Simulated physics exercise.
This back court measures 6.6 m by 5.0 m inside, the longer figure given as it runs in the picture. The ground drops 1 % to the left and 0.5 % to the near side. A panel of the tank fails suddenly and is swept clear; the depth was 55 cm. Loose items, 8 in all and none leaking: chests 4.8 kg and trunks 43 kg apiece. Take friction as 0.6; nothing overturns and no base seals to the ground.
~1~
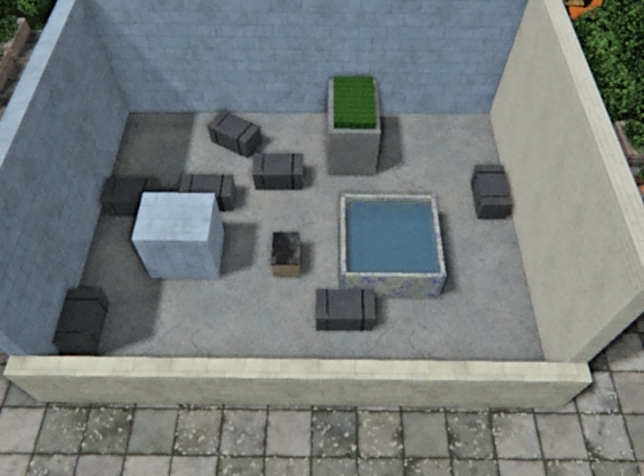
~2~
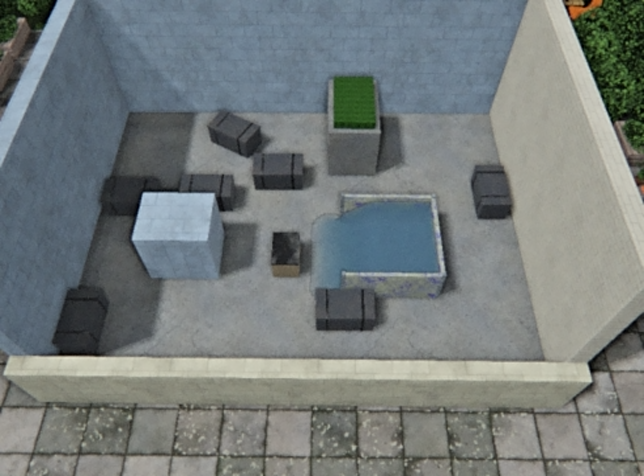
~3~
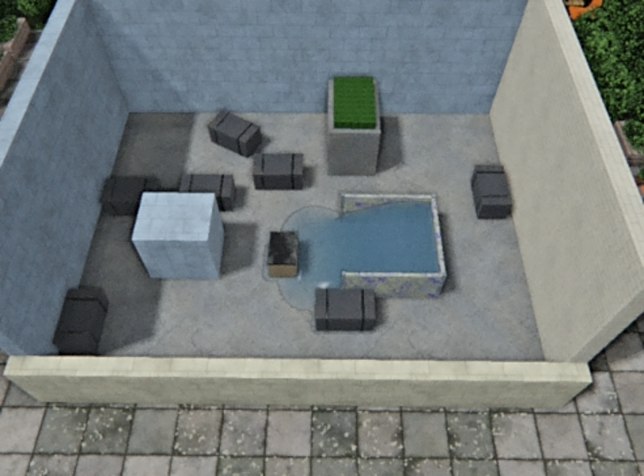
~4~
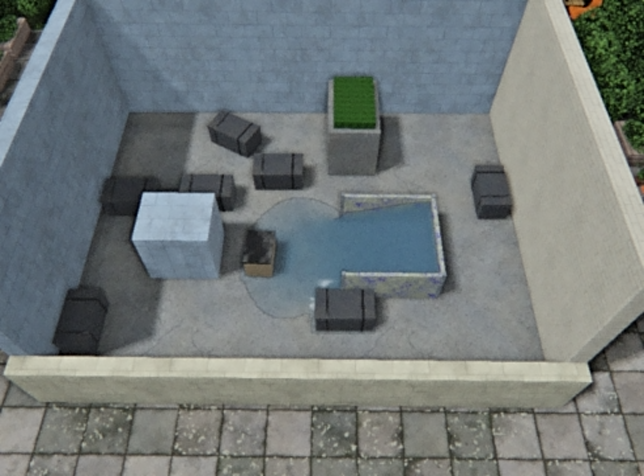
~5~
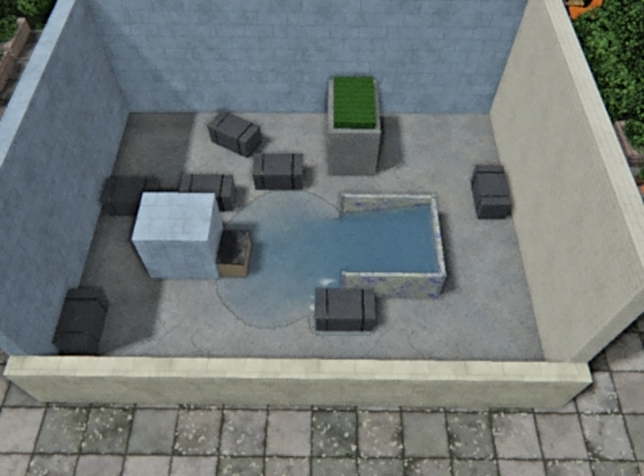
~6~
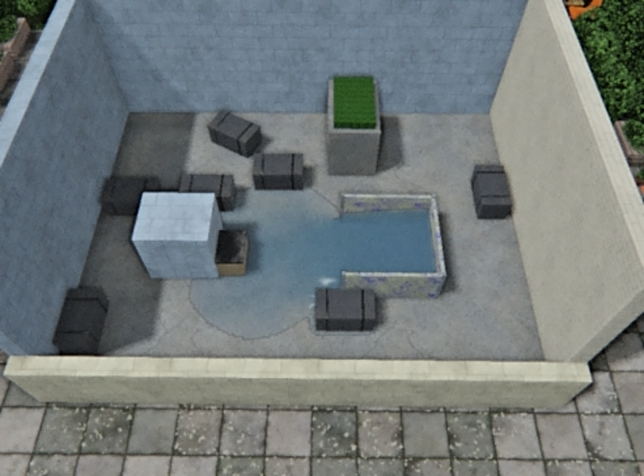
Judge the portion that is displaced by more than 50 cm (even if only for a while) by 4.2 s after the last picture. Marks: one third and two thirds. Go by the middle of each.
Share: From one to two thirds.
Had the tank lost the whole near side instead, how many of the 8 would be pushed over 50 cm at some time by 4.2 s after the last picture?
Then 1.
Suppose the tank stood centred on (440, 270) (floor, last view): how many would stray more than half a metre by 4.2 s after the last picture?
In that case 3 of them.
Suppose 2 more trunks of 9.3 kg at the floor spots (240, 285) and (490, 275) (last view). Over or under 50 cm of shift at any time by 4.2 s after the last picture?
In turn: More, short of it.
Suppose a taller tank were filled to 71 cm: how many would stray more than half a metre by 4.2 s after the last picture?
Then 4.
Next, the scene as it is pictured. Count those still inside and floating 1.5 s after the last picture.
1 of them.
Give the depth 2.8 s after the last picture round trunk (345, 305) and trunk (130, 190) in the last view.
About 1 and 4 cm.
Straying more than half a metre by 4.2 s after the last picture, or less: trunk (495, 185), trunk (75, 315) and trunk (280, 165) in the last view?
In turn: Short of it, more, short of it.
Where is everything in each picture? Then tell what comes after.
The first frame shows a chest at (286, 247) rests on the ground; a trunk at (278, 164), on the bottom; 1.7 m2 under water; 0 of 8 have shifted.
The second frame shows a chest at (286, 247) rests on the ground; a trunk at (278, 164) rests on the ground; water covers 2.4 m2; 0 of 8 have shifted.
The third frame shows a chest at (283, 247), on the bottom, 4 cm from its start; a trunk at (278, 164), on the bottom; water covers 3.1 m2; 0 of 8 have shifted.
The fourth frame shows a chest at (259, 246) rests on the ground, 39 cm from its start; a trunk at (278, 164) rests on the ground; water covers 4.1 m2; 1 of 8 have shifted.
The fifth frame shows a chest at (233, 247), on the bottom, 77 cm from its start; a trunk at (278, 164) rests on the ground; 5.3 m2 under water; 1 of 8 have shifted.
The sixth frame shows a chest at (231, 246) floats, 80 cm from its start; a trunk at (278, 164), on the bottom; water covers 6.2 m2; 1 of 8 have shifted.
Then, 0.4 s after the last picture 1 of 8 are over 50 cm from their spots; 1 afloat.
Then, 1.5 s after the last picture 2 of 8 are over 50 cm from their spots; 1 afloat.
Then, 2.8 s after the last picture 3 of 8 are over 50 cm from their spots; 2 afloat.
Then, 4.2 s after the last picture 3 of 8 are over 50 cm from their spots, and 3 have been at some point; 1 afloat.
